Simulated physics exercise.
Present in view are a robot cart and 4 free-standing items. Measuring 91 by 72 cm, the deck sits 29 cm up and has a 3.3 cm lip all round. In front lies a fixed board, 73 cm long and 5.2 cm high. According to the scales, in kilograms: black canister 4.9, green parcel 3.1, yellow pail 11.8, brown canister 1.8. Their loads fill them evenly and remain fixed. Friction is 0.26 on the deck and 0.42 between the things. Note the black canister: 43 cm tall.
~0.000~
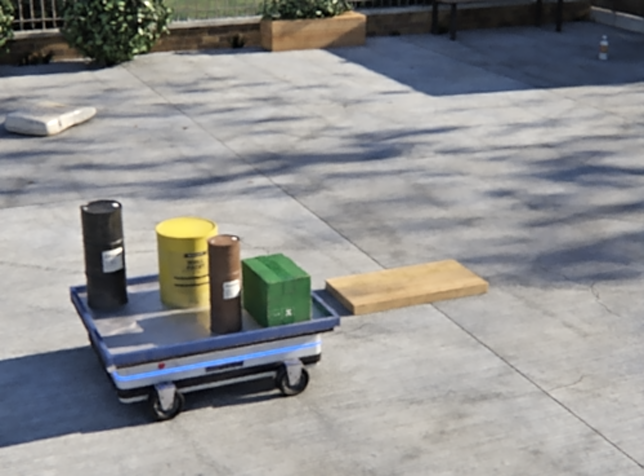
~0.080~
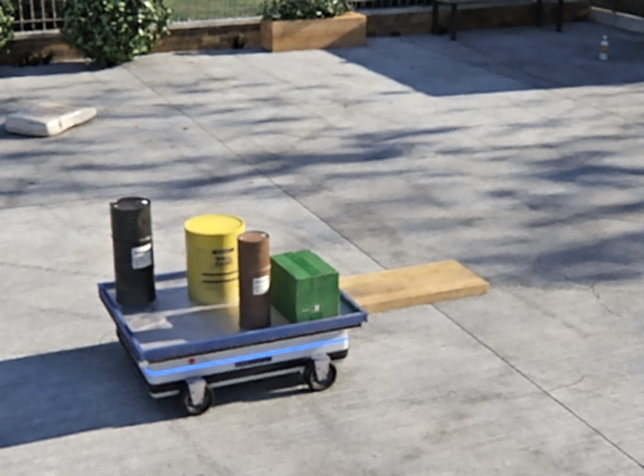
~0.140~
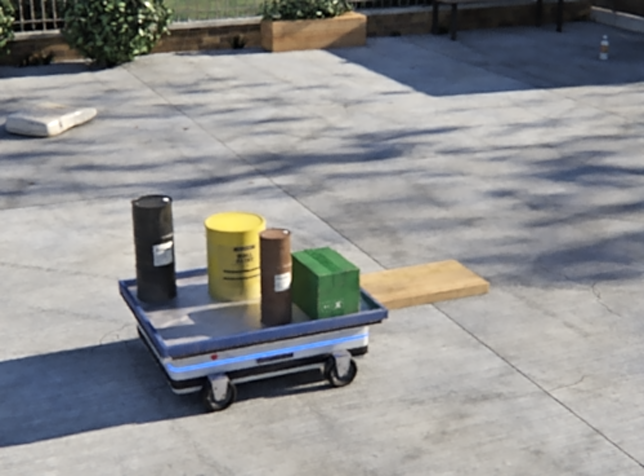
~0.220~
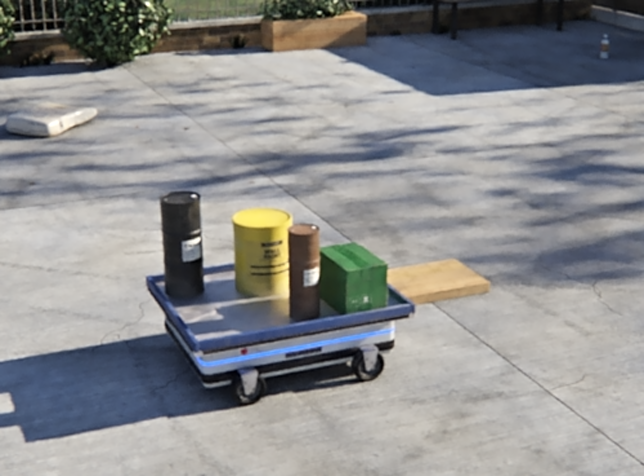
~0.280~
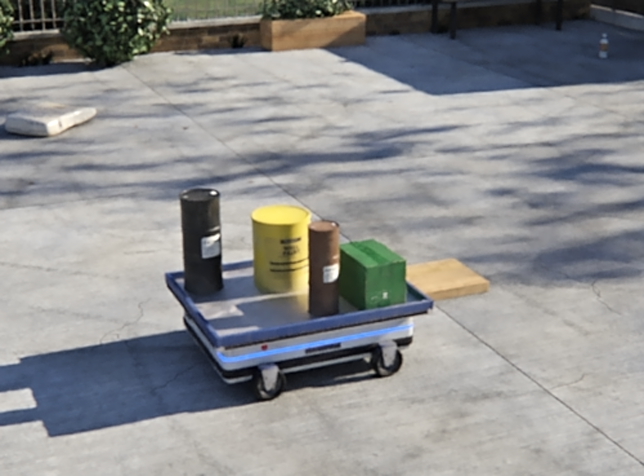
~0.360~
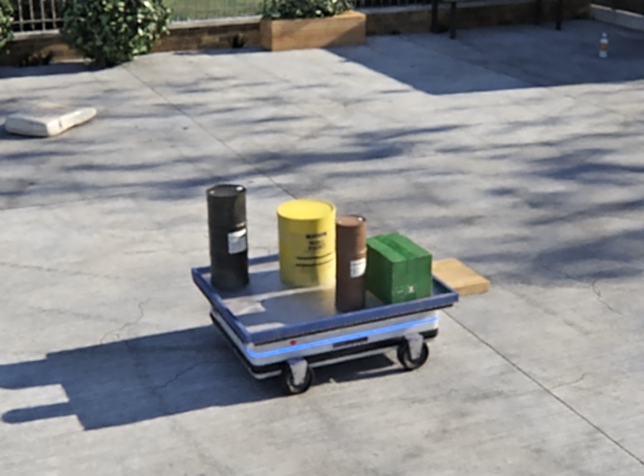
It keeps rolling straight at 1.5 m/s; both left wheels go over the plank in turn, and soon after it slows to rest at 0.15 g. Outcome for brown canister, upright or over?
Upright.
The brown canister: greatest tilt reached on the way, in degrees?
Maximum lean: 10°.
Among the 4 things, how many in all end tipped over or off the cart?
Count: 1.
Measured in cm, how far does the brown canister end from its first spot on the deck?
4 cm.
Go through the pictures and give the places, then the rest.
In the first frame, 0 cm covered; brown canister (225, 284); black canister (104, 255).
In the second frame, 12 cm covered; yellow pail (215, 259); black canister (133, 251).
In the third frame, 21 cm covered; green parcel (324, 285); yellow pail (236, 256).
In the fourth frame, 33 cm covered; black canister (183, 245); green parcel (351, 280).
In the fifth frame, 42 cm covered; yellow pail (281, 249); black canister (202, 241).
In the sixth frame, 54 cm covered; brown canister (350, 263); green parcel (396, 270).
After 0.76 s, 114 cm covered; brown canister 3° off upright near (477, 240); yellow pail moved 5 cm; black canister moved 4 cm.
After 1.06 s, 159 cm covered; brown canister 9° off upright near (574, 229); black canister 32° off upright; yellow pail moved 7 cm.
After 1.56 s, 232 cm covered; brown canister 10° off upright; black canister on its side; yellow pail moved 8 cm.
In the end (2.8 s), toppled on the deck, black canister; the other 3 under 10 cm from the start.
